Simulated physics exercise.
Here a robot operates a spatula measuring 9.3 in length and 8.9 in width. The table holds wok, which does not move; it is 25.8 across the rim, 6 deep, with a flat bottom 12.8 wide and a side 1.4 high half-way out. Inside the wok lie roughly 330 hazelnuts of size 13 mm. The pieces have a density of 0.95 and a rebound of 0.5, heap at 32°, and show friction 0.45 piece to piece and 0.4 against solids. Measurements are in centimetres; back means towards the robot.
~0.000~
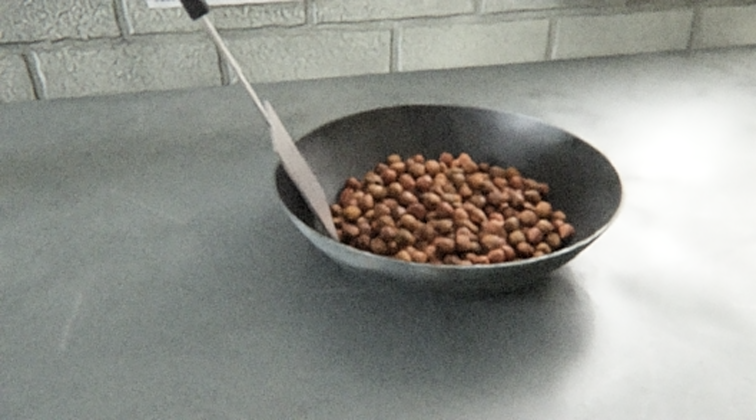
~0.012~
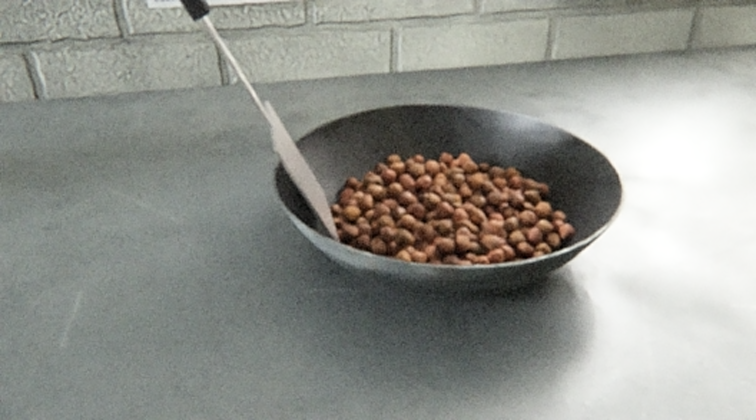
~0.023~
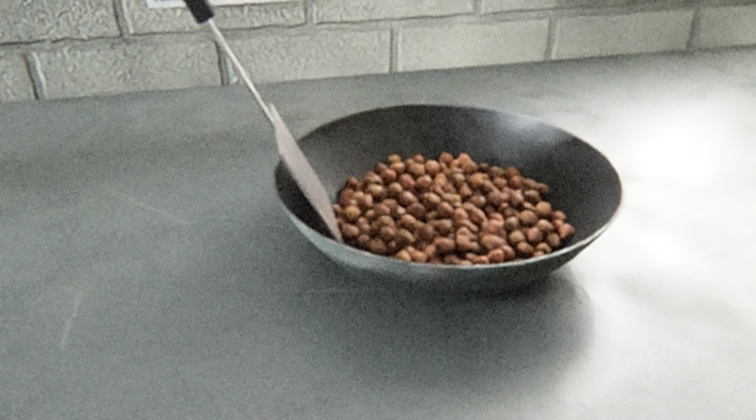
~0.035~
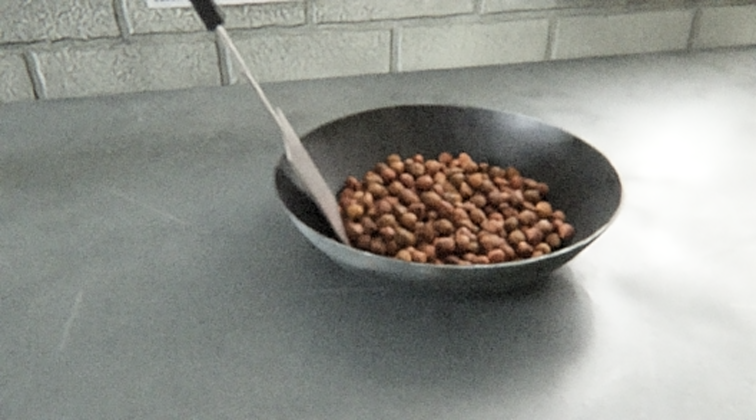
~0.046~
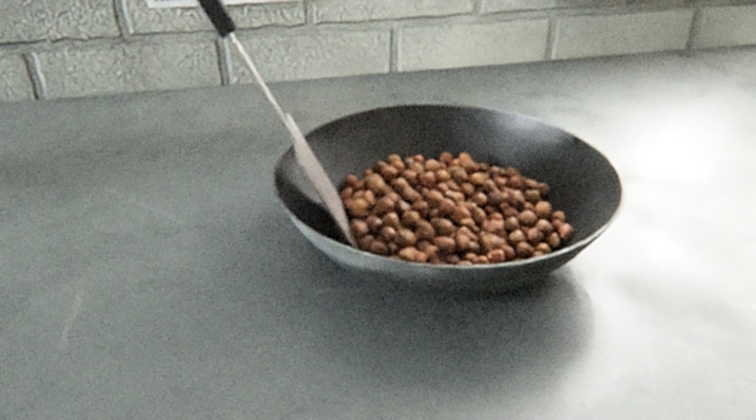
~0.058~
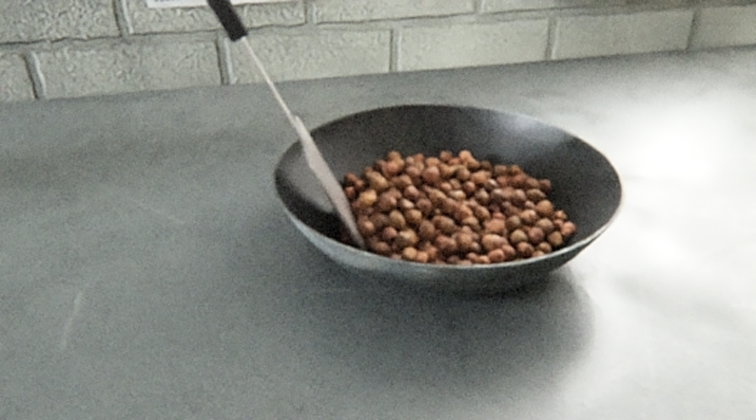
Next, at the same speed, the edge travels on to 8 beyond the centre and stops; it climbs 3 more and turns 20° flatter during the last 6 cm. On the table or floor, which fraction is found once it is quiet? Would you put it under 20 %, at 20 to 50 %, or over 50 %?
I would say under 20 %.
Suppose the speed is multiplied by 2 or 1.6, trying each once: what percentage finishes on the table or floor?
Around 40 per cent, then around 30 per cent, would end on the table or floor.
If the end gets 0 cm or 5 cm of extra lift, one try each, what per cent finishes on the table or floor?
About 5 and 15 per cent.
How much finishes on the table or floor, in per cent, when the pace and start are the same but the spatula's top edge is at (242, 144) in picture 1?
Spill: Approx. 15 per cent.
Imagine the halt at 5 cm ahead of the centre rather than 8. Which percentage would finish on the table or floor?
Close to 0 per cent would end on the table or floor.
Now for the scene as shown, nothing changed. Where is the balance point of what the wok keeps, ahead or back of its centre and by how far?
Roughly 4.5 cm ahead of the centre.
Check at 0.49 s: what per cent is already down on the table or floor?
That would be near 5 per cent, give or take.
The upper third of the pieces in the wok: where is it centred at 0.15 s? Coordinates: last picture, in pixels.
(487, 192).
After 0.15 s, sloping 65°, highest piece 8 above the table; 331 in the wok.
After 0.24 s, sloping 58°, highest piece 9 above the table; 330 in the wok, 1 on the blade or in flight.
After 0.49 s, sloping 45°, highest piece 7 above the table; 299 in the wok, 22 on the table or floor, 10 on the blade or in flight.
After 1.54 s, sloping 45°, highest piece 7 above the table; 299 in the wok, 32 on the table or floor.
In the end, 299 in the wok, 32 on the table or floor. That is 10 % on the table or floor.
